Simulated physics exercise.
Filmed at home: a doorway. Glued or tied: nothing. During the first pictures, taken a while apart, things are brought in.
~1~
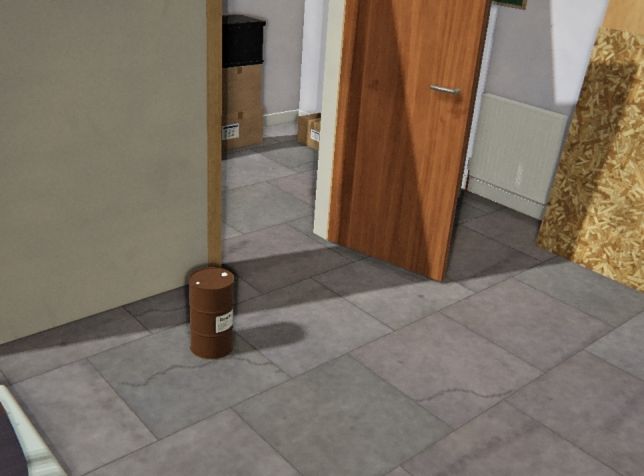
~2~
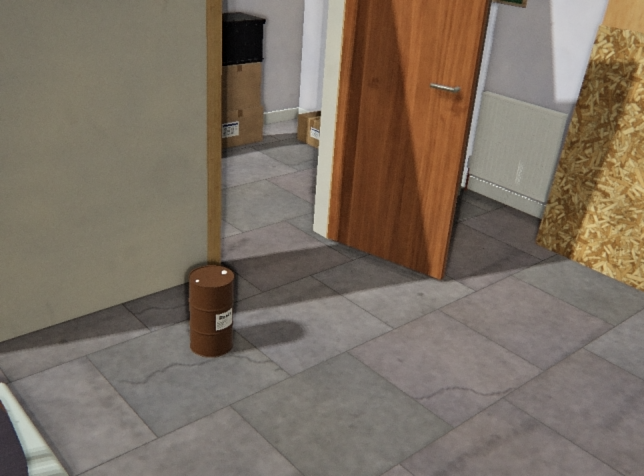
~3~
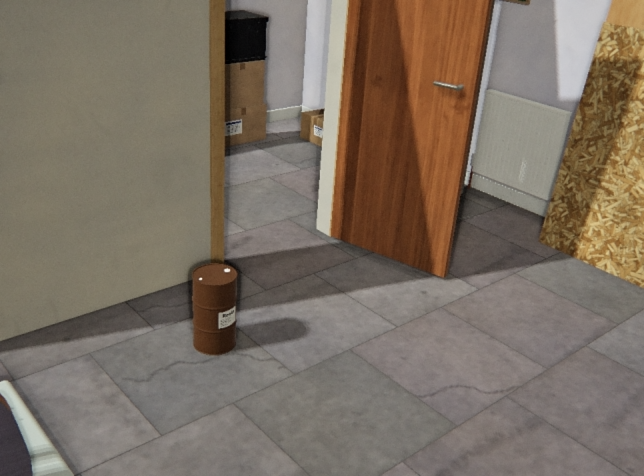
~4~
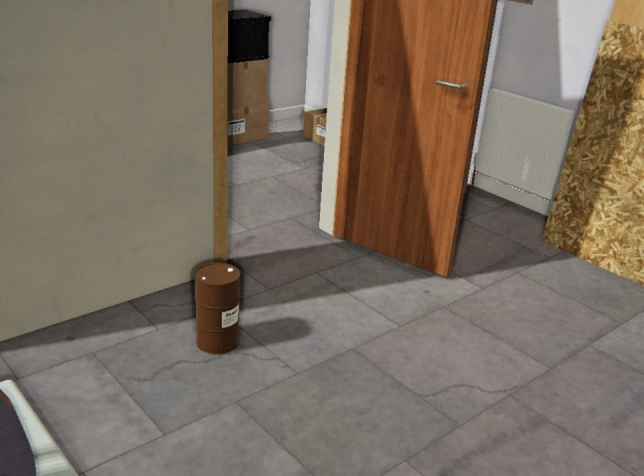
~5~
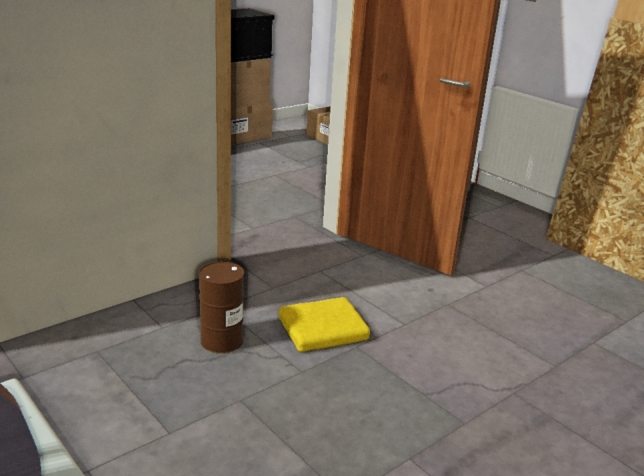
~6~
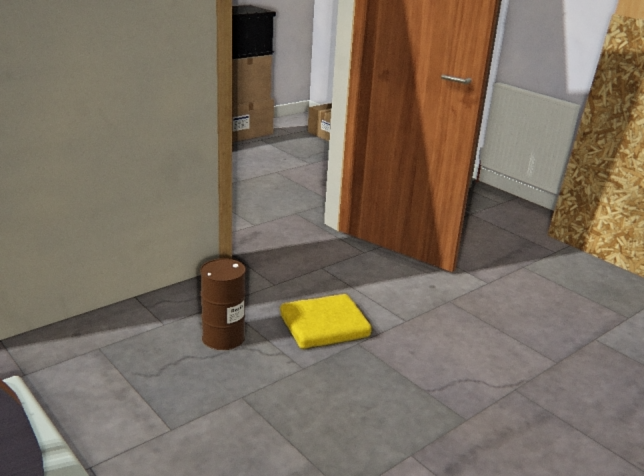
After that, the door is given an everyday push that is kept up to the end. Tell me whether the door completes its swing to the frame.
It comes to rest in the frame.
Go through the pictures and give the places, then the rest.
The first picture shows door wide open and still; brown canister (212, 313).
The second picture shows door wide open and still; brown canister (211, 311).
The third picture shows door wide open and still; brown canister (215, 309).
The fourth picture shows door wide open and still; brown canister (218, 309).
The fifth picture shows door wide open and still; brown canister (222, 307).
The sixth picture shows door wide open and still; yellow cushion (325, 320); brown canister (223, 304).
Then, 0.50 s on from there, open by 87°.
Then, 0.90 s on from there, open by 54°.
Then, 1.10 s on from there, open by 36°.
Then, 1.40 s on from there, open by 7°.
In the end, open by 0°; both unmoved. At the end, from the last picture's camera, yellow cushion near (325, 320).
